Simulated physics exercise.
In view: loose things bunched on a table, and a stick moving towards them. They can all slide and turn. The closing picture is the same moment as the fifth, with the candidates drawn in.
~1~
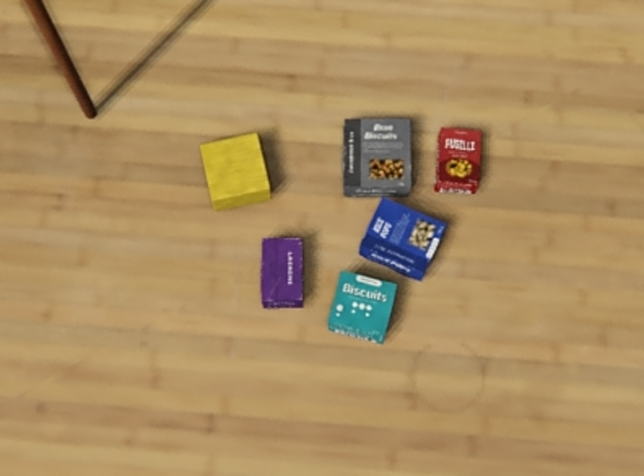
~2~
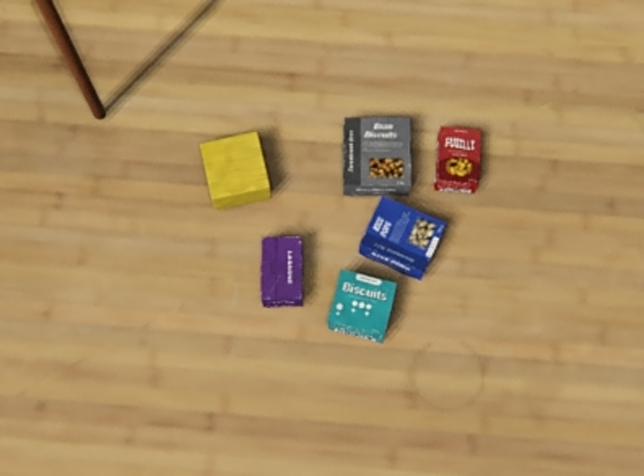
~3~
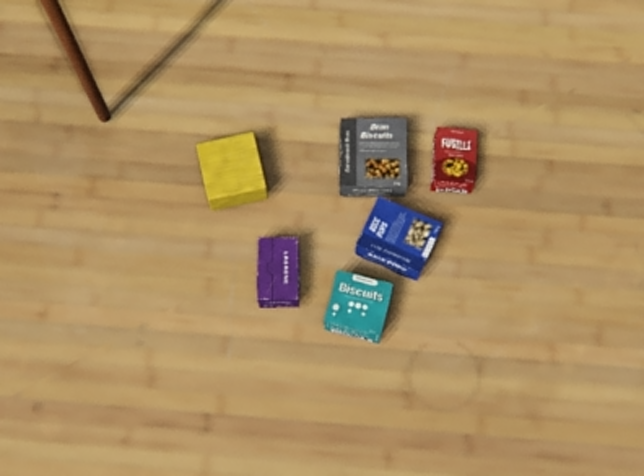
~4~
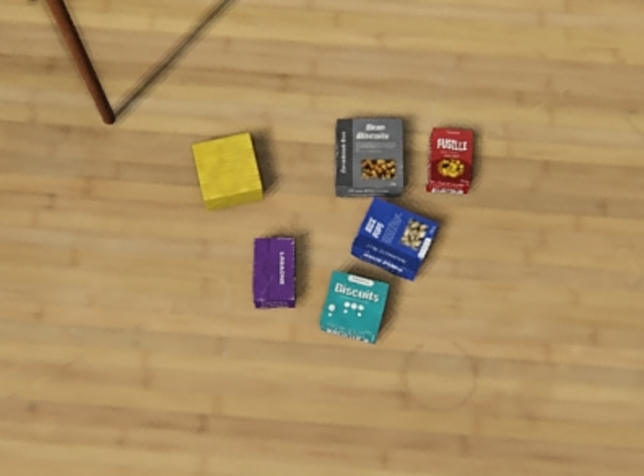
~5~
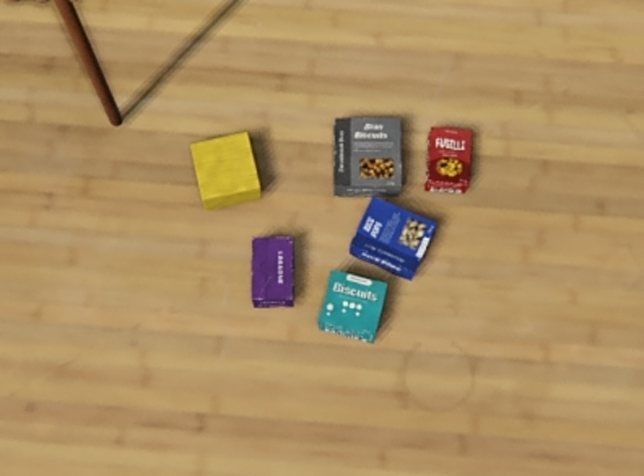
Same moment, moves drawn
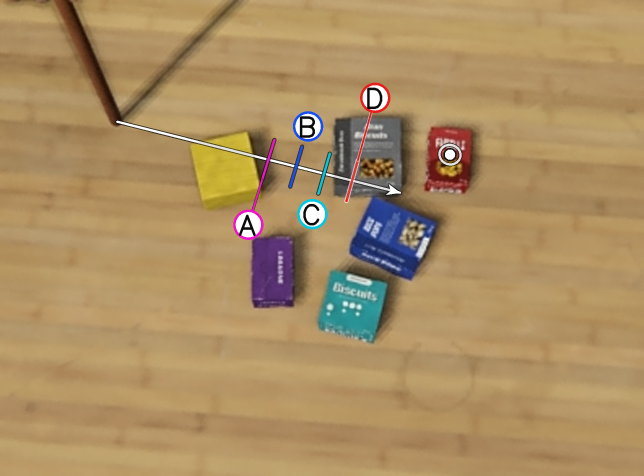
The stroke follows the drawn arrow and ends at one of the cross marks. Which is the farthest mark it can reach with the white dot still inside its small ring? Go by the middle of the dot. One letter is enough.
As far as tick D.
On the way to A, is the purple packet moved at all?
No.
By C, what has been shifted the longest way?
The yellow block.
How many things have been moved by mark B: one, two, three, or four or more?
In all, one.
On the copy, A at (268, 159); B at (297, 167); C at (324, 174); D at (353, 180); the arrow from (117, 122) to (400, 193); the white dot at (450, 155).
On D. First, foot of the stick (201, 143).
Then, foot of the stick (287, 165); yellow block (238, 184).
Finally, foot of the stick (353, 181); grey packet (389, 156); yellow block (238, 184); the dot is still in its ring.
By contrast, A keeps the dot in but is short; B keeps the dot in but is short; C keeps the dot in but is short.
